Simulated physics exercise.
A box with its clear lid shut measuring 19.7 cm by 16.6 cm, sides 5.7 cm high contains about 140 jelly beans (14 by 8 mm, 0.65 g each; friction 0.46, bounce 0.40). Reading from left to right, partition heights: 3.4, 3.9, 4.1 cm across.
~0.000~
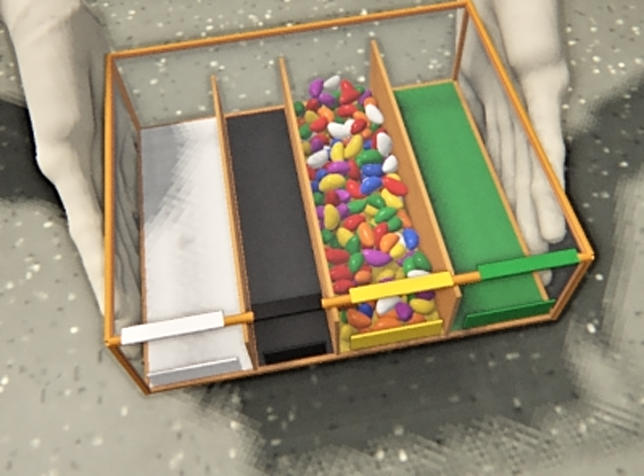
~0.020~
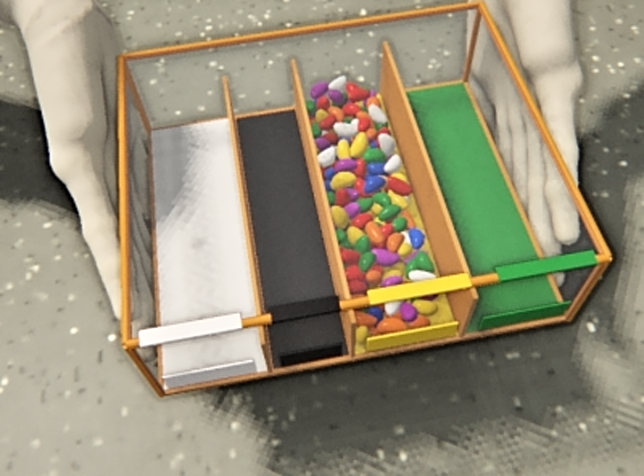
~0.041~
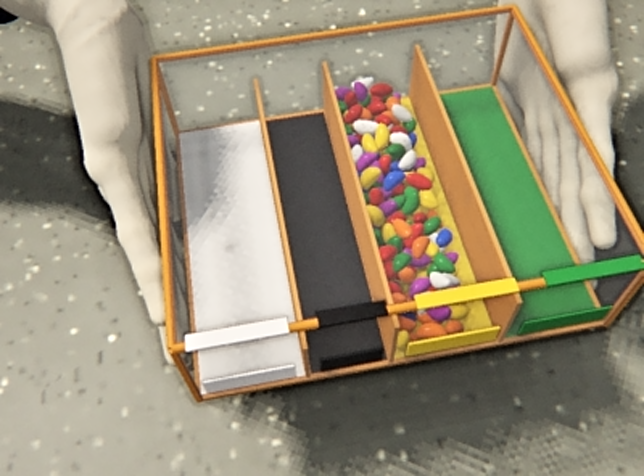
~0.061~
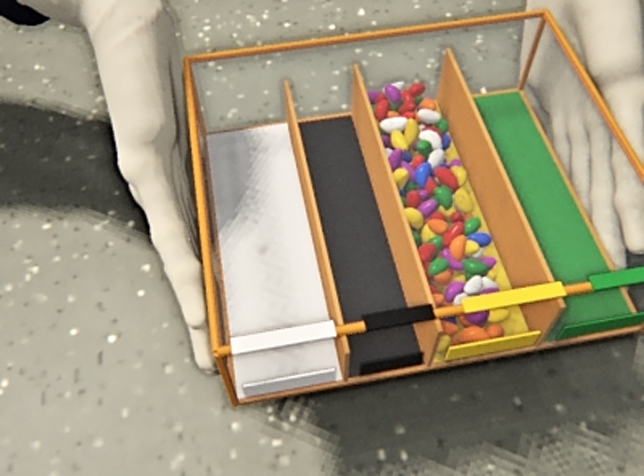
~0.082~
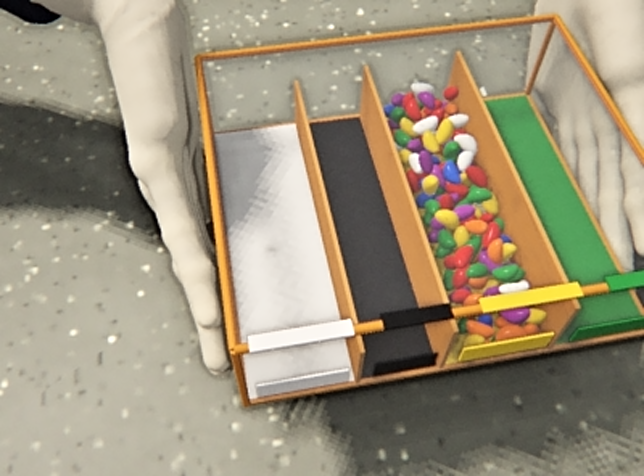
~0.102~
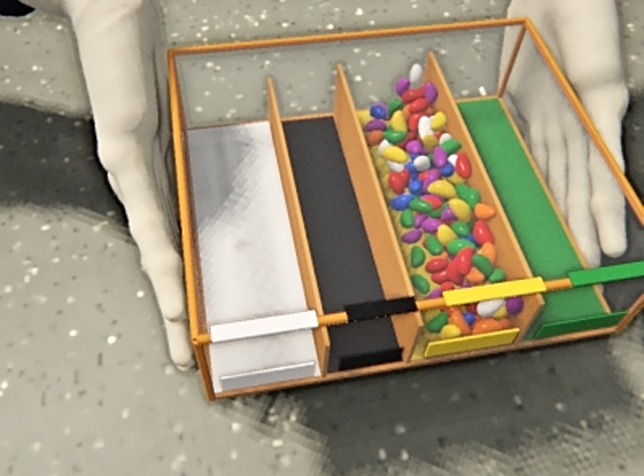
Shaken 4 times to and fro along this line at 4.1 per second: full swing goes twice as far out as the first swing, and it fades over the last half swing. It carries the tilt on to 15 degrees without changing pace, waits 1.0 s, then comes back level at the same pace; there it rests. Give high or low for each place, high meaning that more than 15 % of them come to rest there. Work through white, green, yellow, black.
White compartment: Low, green compartment: High, yellow compartment: High, black compartment: Low.
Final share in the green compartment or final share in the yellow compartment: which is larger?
Larger share at rest: In the yellow compartment.
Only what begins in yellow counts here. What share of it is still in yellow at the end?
That works out to around 50 per cent.
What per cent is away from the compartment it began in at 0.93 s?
Displaced fraction at the given time: Approx. 45 %.
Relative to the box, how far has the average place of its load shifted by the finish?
Net movement: Around 2.5 cm.
Then, at 0.55 s, tilt 15 degrees; white 5 %, green 20 %, yellow 75 %, black 5 %; middle of all pieces near (544, 206).
Then, at 0.93 s, tilt 15 degrees; white 5 %, green 35 %, yellow 55 %, black 5 %; middle of all pieces near (305, 191).
After 1.28 s, tilt 13 degrees; white 5 %, green 35 %, yellow 55 %, black 5 %; middle of all pieces near (388, 190).
After 1.61 s, tilt 0 degrees; white 5 %, green 35 %, yellow 55 %, black 5 %; middle of all pieces near (398, 175).
By 1.9 s all is still; white 5 %, green 35 %, yellow 55 %, black 5 %.
